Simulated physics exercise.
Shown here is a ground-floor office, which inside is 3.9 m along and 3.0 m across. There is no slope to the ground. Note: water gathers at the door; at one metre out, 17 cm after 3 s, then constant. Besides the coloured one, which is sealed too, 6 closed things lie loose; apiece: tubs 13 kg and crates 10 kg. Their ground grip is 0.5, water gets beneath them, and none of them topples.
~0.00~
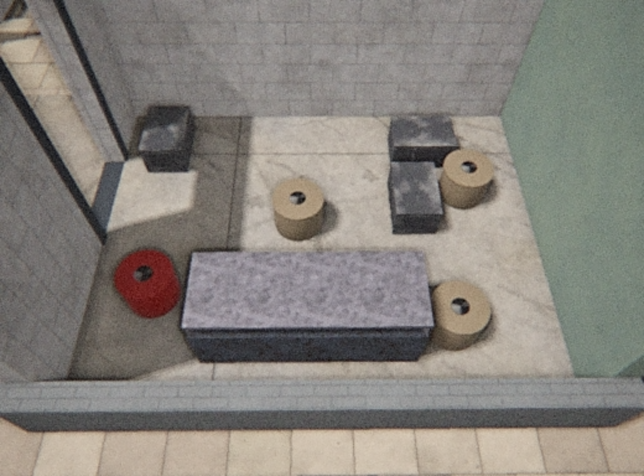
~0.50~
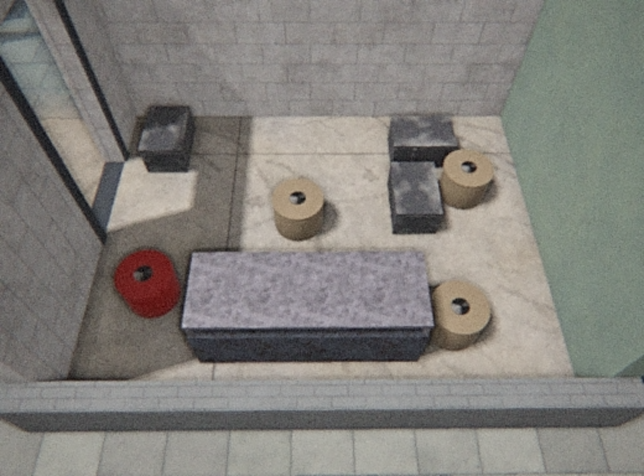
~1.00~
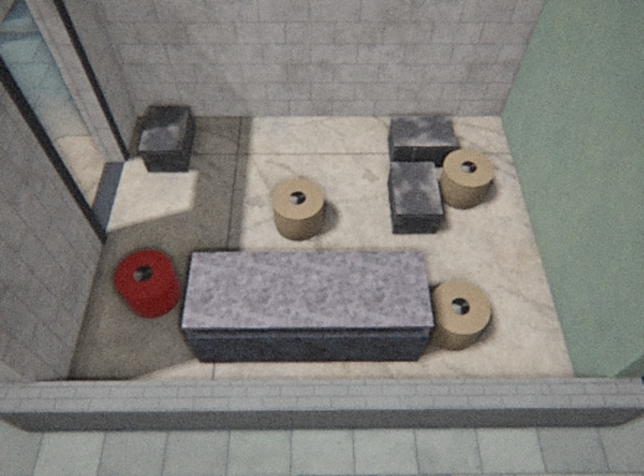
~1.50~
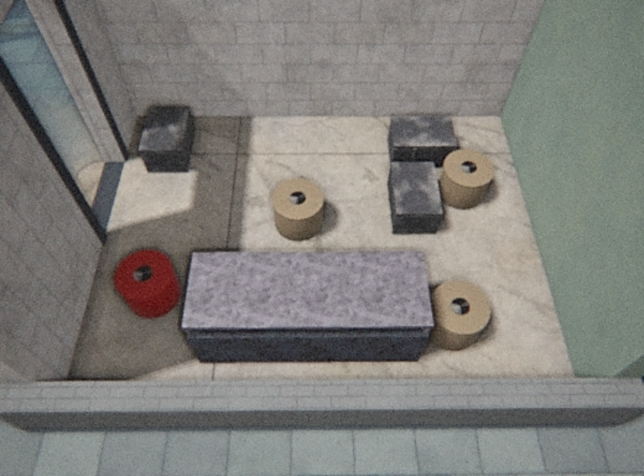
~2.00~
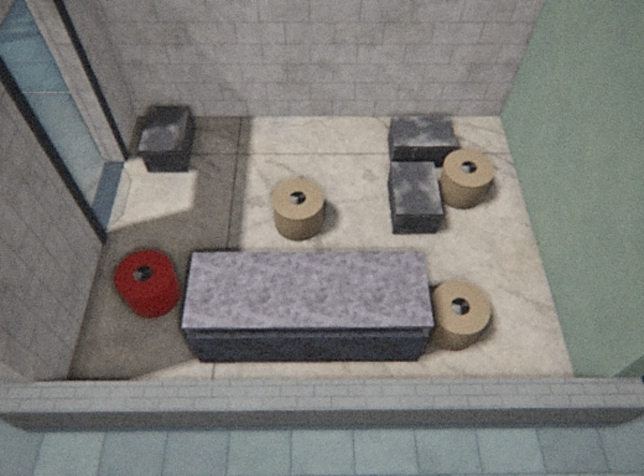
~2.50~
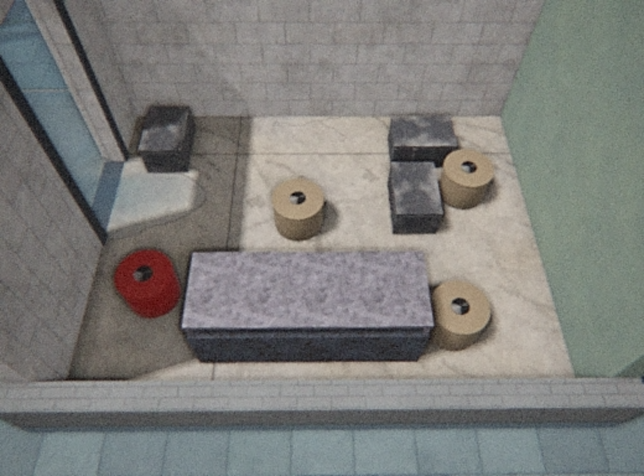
A small ground-floor room with pale brick walls, one green wall and a marble-patterned floor is seen from high above by a still camera. A red tub sits at left beside a long grey block, with three tan tubs and three dark crates spread around. Outside, the paving turns from tan to blue-green as water covers it, then water enters at the left doorway, while everything inside stays put.
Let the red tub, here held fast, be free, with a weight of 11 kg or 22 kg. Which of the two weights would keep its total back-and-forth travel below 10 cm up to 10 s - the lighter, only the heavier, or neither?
I foresee success with the lighter mass.
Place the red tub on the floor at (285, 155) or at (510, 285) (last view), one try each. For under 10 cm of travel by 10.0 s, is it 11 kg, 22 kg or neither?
Going in order: Heavier weight required, heavier weight required.
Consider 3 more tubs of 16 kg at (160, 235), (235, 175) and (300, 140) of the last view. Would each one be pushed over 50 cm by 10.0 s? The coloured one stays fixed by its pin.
Spot one crosses the limit, spot two crosses the limit, spot three crosses the limit.
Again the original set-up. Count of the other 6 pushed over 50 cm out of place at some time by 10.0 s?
The tally stands at 4.
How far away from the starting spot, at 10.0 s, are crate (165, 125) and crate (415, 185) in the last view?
In that order: 80 cm, 140 cm.
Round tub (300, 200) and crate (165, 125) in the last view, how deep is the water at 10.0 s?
About 8 and 7 cm.
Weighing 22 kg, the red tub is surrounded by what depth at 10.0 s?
Something like 3 centimetres.
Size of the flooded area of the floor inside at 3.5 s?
I'd put it close to 2.5 m2.
After 3.5 s the red tub would be 0 cm from its start with 11 kg and 0 cm from its start with 22 kg; 1 cm of water round it then.
After 4.5 s the red tub would be 0 cm from its start with 11 kg and 0 cm from its start with 22 kg; 2 cm of water round it then.
After 7.0 s the red tub would be 0 cm from its start with 11 kg and 0 cm from its start with 22 kg; 2 cm of water round it then.
After 10.0 s the red tub would be 0 cm from its start with 11 kg and 0 cm from its start with 22 kg; 3 cm of water round it then.
